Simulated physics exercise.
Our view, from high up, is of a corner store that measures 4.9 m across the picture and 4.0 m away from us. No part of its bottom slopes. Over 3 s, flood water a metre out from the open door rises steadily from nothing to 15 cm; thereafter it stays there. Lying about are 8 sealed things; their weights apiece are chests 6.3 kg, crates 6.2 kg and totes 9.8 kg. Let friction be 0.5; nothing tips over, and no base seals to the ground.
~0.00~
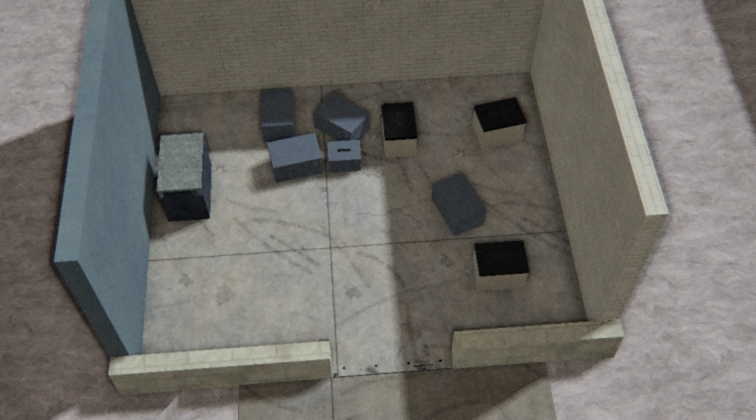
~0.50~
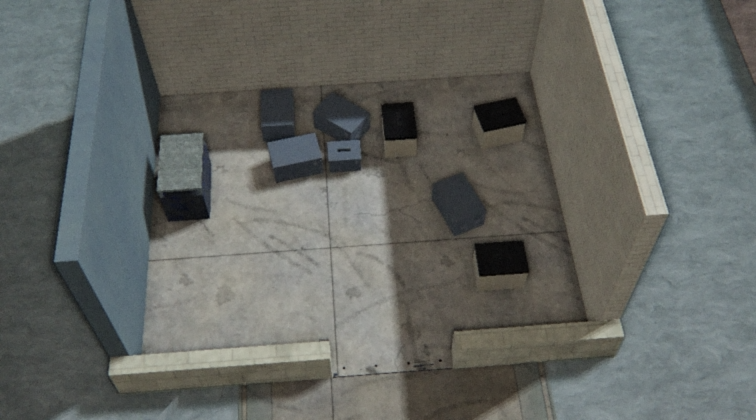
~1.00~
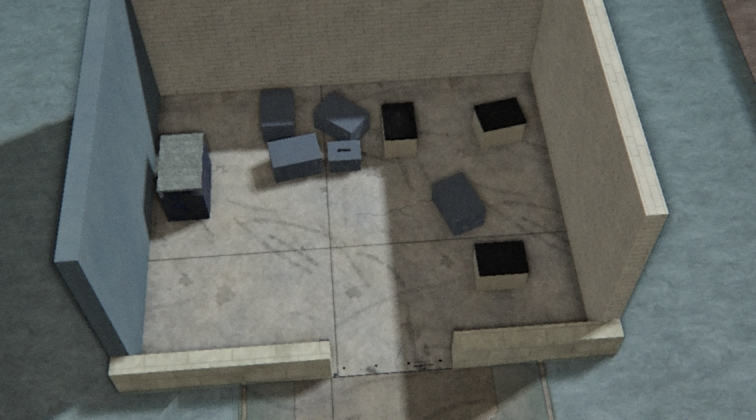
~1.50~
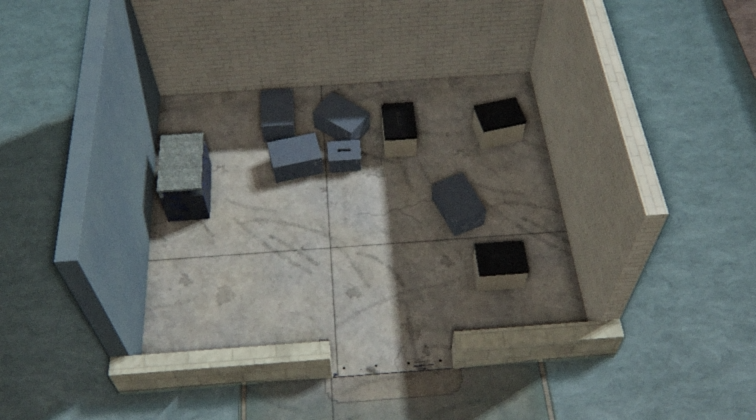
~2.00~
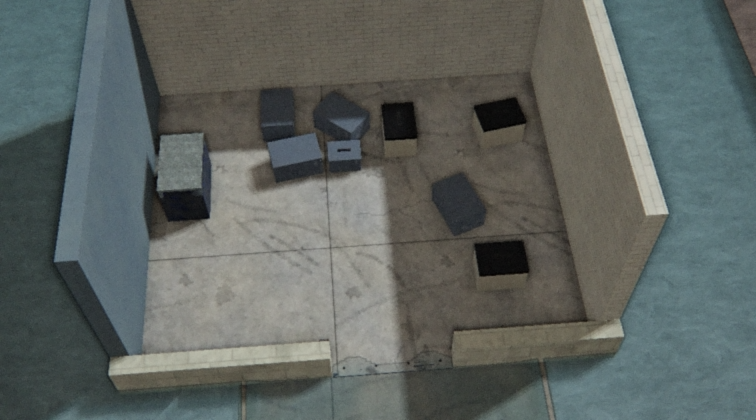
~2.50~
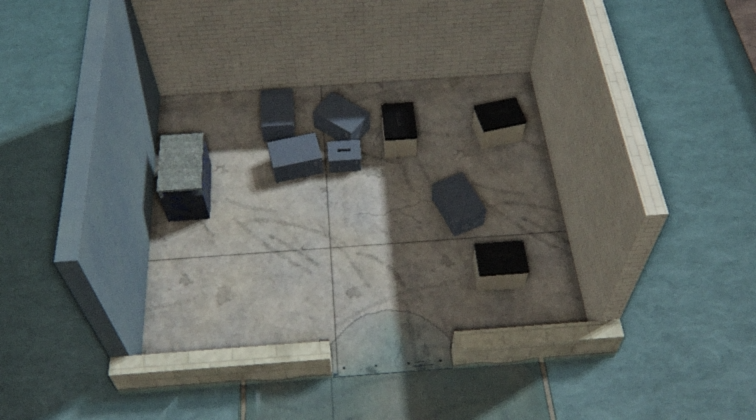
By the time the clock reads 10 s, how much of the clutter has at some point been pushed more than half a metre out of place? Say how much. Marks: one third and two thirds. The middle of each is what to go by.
Between one and two thirds.
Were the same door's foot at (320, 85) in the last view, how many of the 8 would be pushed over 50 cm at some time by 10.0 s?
In that case the number is 7.
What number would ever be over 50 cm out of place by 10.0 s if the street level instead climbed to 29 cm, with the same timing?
Result: 8.
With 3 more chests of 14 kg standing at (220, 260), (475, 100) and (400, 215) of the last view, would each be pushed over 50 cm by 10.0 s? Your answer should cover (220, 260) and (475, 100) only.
Order as asked: Not as far and not as far.
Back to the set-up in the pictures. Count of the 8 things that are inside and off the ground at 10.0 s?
The number is 6.
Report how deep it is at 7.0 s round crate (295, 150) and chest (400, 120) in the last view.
Depths: Near 4 cm, then near 6 cm.
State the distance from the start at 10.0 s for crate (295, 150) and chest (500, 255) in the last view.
The first is 80 cm from its start, the second 5 cm.
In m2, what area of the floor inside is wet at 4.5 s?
Wet area: Approx. 6.5 m2.
After 3.5 s 0 of 8 are over 50 cm from their spots; 0 afloat.
After 4.5 s 0 of 8 are over 50 cm from their spots; 0 afloat.
After 7.0 s 2 of 8 are over 50 cm from their spots; 3 afloat.
After 10.0 s 4 of 8 are over 50 cm from their spots, and 4 have been at some point; 6 afloat.
